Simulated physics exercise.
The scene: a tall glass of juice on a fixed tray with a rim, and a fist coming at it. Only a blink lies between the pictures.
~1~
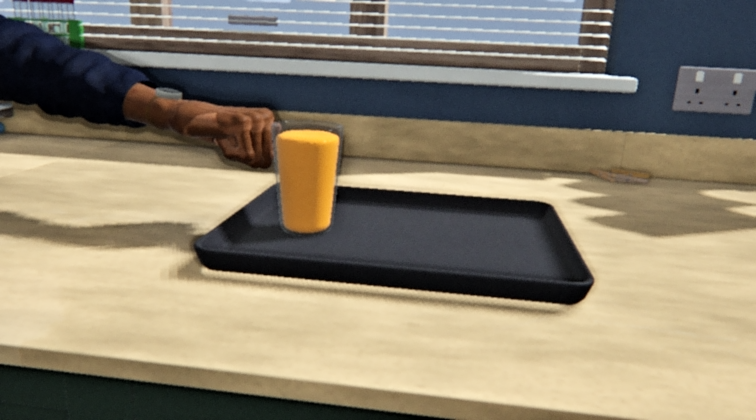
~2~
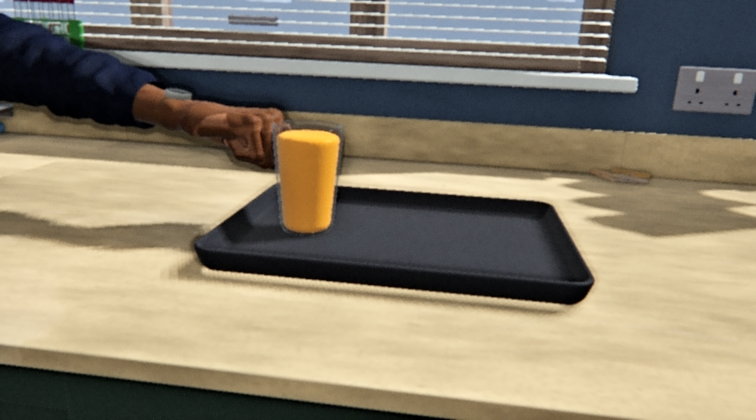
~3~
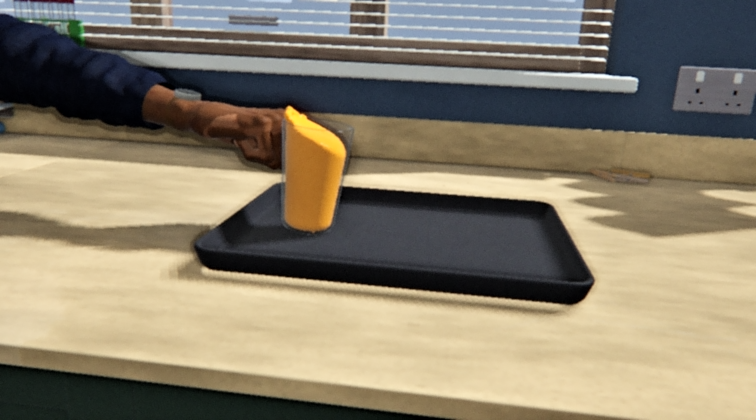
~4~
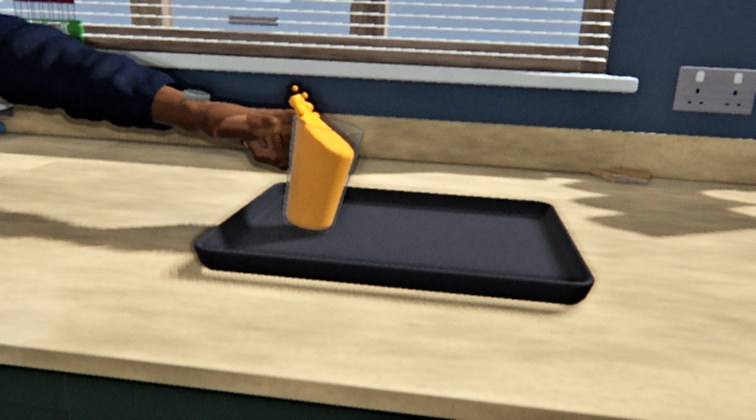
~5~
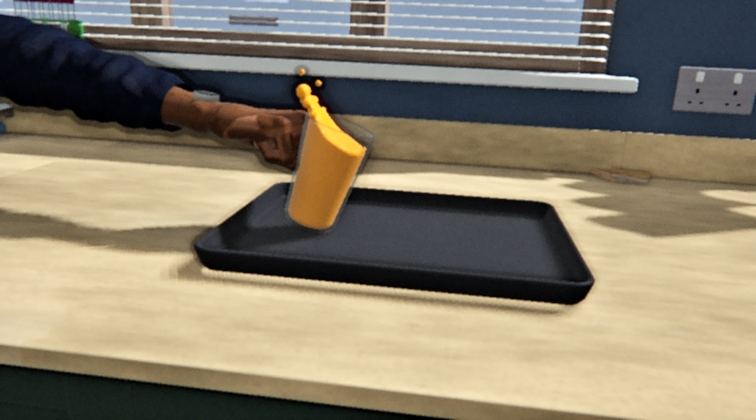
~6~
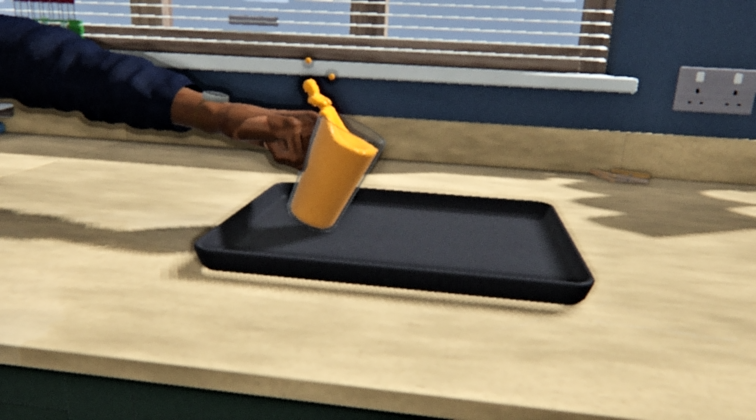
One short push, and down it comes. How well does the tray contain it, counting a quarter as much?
After the fall a quarter and more lands beyond the tray.
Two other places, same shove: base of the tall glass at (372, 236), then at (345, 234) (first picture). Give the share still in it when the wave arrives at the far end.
Near 65 % and 65 %.
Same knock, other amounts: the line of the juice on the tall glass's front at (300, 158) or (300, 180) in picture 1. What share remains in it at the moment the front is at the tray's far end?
The first gives 50 %, the second 60 %.
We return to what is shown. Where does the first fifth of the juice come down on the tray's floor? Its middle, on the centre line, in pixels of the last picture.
Close to (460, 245).
A moment on, the tall glass lies on its side and 86 per cent is in the glass, 0 on the tray and 14 above or beyond its rim.
Next, the tall glass lies on its side and 43 per cent is in the glass, 47 on the tray and 9 above or beyond its rim.
Then the tall glass lies on its side and 24 per cent is in the glass, 46 on the tray and 30 above or beyond its rim.
Later the tall glass lies on its side and 13 per cent is in the glass, 49 on the tray and 38 above or beyond its rim.
Finally, 62 per cent is held by tray and glass, 38 is off the tray.
